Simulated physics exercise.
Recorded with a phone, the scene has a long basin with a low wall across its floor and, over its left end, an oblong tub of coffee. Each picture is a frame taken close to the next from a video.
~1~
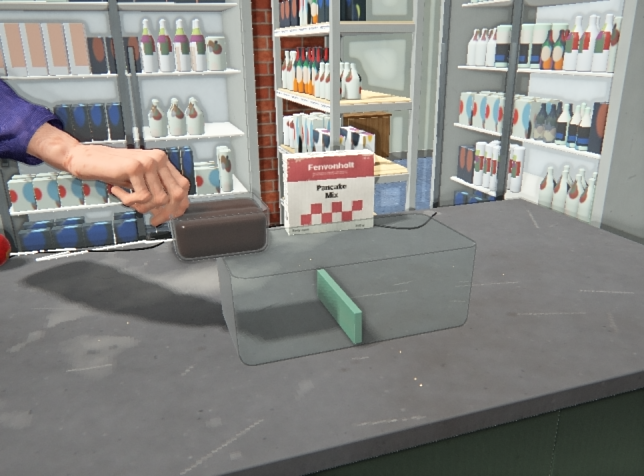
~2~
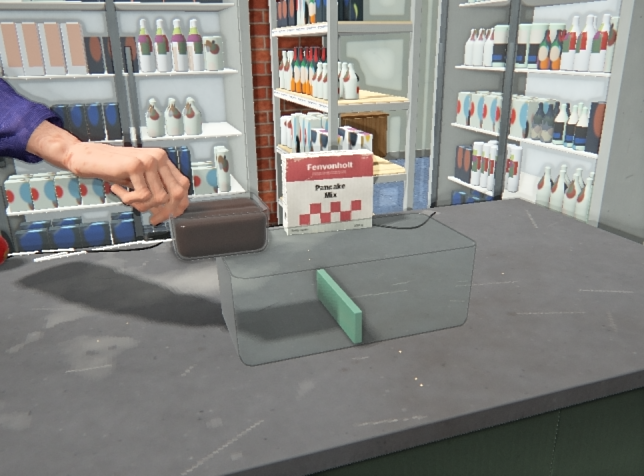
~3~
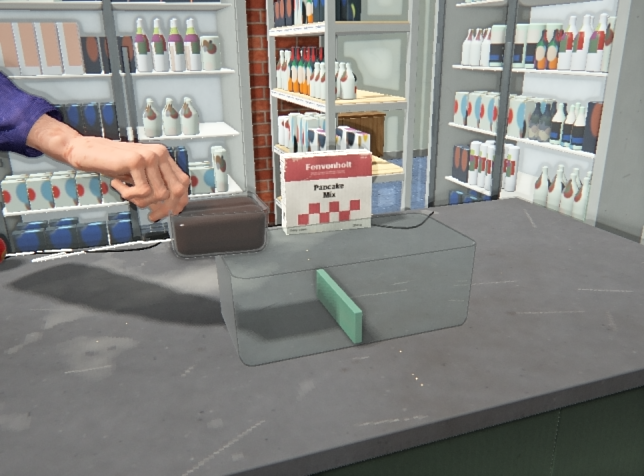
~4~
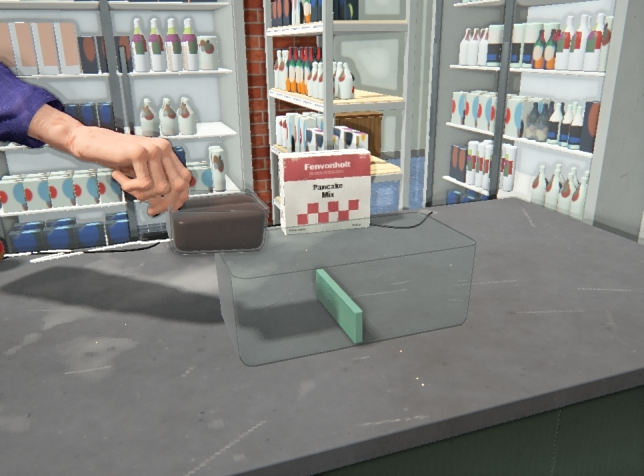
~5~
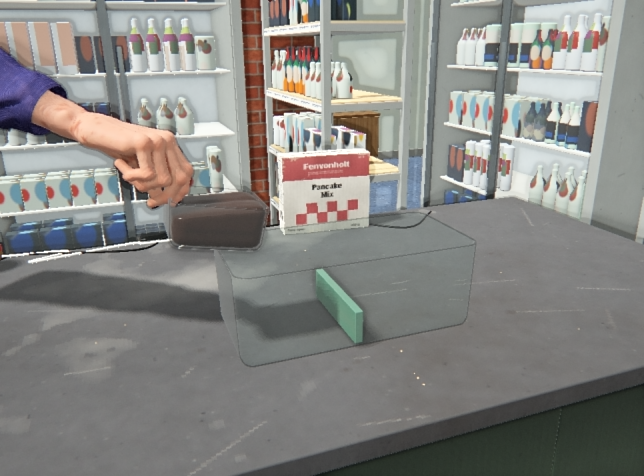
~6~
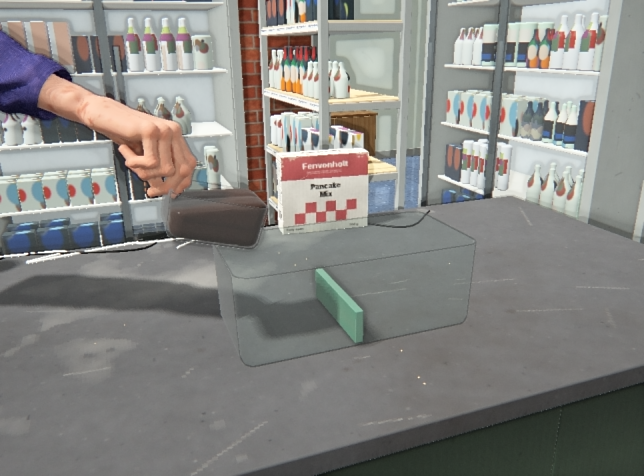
We see a hand holding a dark oblong tub above the left end of a clear basin with a low green wall across its floor, on a grey counter; the hand slowly tilts the tub slightly toward the right.
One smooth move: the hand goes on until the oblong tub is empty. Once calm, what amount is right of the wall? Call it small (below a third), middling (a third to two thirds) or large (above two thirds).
Small.
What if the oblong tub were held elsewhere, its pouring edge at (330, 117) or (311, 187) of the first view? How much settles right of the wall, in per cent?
It comes out at around 95 percent and then around 95 percent.
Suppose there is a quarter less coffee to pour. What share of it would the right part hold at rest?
5 %.
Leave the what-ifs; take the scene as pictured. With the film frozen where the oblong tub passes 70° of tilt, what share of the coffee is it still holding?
Some 35 in a hundred has yet to spill out.
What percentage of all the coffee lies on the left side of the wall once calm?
Near 85 %.
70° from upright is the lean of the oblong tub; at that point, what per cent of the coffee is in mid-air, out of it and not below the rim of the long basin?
Around 35 in a hundred.
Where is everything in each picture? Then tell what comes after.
Tilt 0°; pouring edge (261, 202); surface from (171, 215) to (259, 206); the long basin's rim runs from (223, 258) to (449, 229); the wall's top is at (338, 290), in the first frame.
Tilt 1°; pouring edge (261, 202); surface from (171, 215) to (259, 205), in the second frame.
Tilt 3°; pouring edge (261, 202); surface from (170, 213) to (258, 204), in the third frame.
Tilt 6°; pouring edge (261, 202); surface from (170, 211) to (258, 202), in the fourth frame.
Tilt 10°; pouring edge (261, 202); surface from (169, 207) to (258, 199), in the fifth frame.
Tilt 16°; pouring edge (260, 201); surface from (167, 203) to (259, 196); 1 per cent is over the edge, in the sixth frame.
A moment on, the tilt is 70° and 37 per cent is still to pour, 26 is left of the wall and 0 right of it.
Next, the tilt is 99° and 6 per cent is still to pour, 74 is left of the wall and 13 right of it.
Then the tilt is 101° and 0 per cent is still to pour, 85 is left of the wall and 14 right of it.
Later the tilt is 101° and 0 per cent is still to pour, 86 is left of the wall and 14 right of it.
At rest 86 per cent lies left of the wall, 14 right of it and 0 outside.
